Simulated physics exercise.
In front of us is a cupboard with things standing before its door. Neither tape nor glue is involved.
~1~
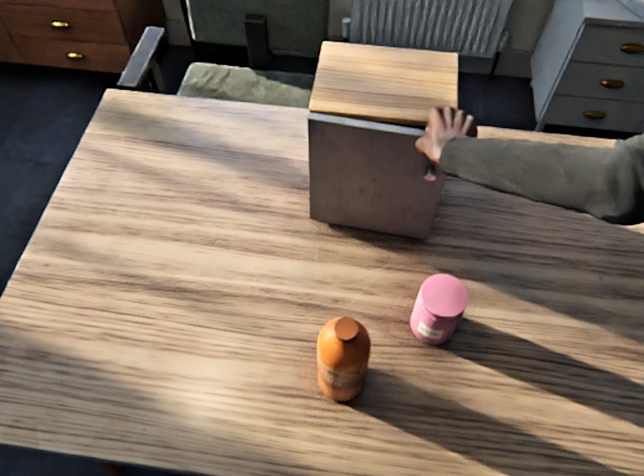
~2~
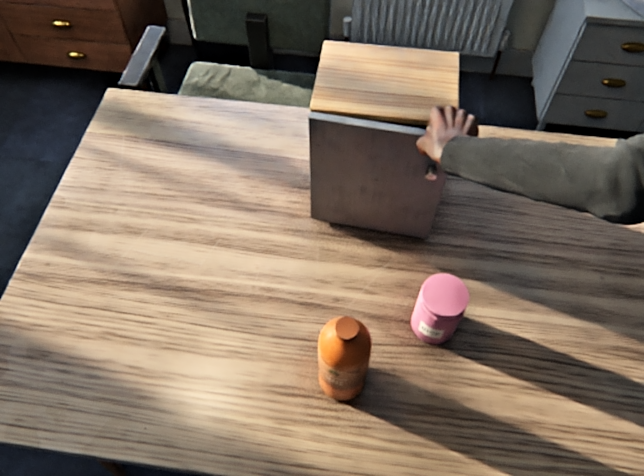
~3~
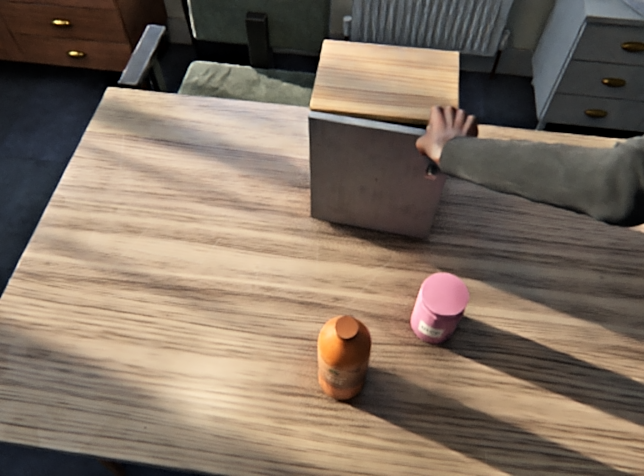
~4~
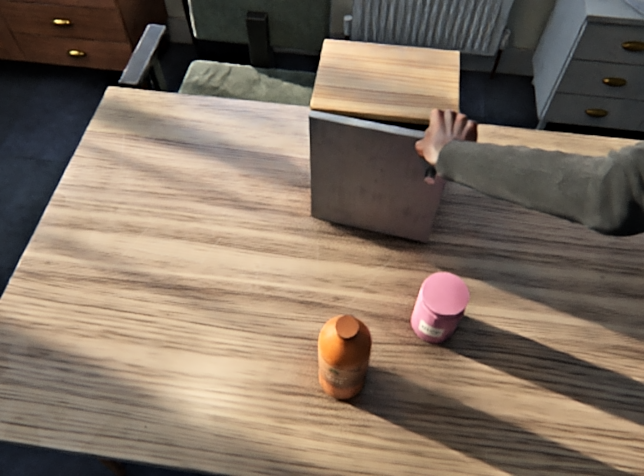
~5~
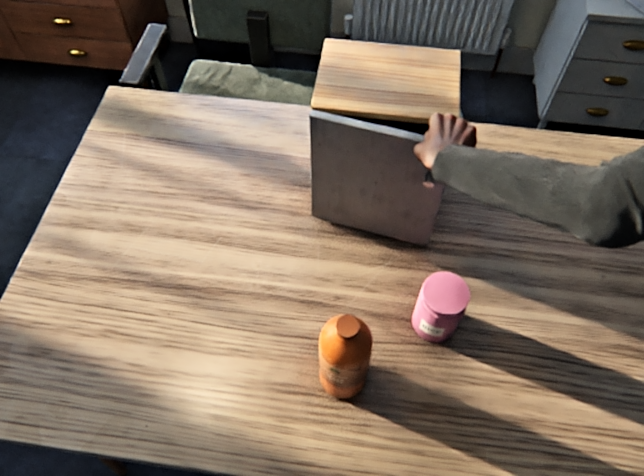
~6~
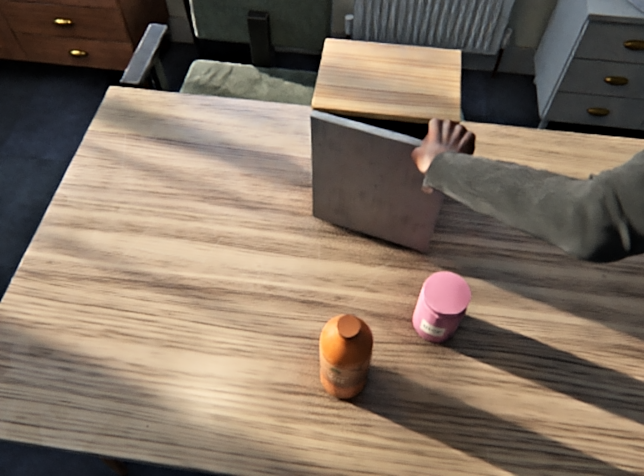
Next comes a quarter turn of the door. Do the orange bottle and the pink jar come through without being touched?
I expect the orange bottle won't be hit; I expect the pink jar won't be hit.
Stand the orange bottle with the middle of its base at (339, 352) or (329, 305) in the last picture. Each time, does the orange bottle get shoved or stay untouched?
At the first spot the orange bottle stays clear, and at the second it gets pushed.
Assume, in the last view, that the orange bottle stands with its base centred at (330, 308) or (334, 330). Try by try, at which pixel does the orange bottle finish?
It'd end up close to (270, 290) in the first case and close to (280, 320) in the other.
Then, 0.84 s past the last view, door 42° open; orange bottle at rest near (346, 354); pink jar at rest near (440, 308).
Then, 1.84 s past the last view, door 76° open; orange bottle at rest near (346, 354); pink jar at rest near (440, 308).
Finally, the orange bottle remains where it is, near (346, 354); the pink jar remains where it is, near (440, 308).
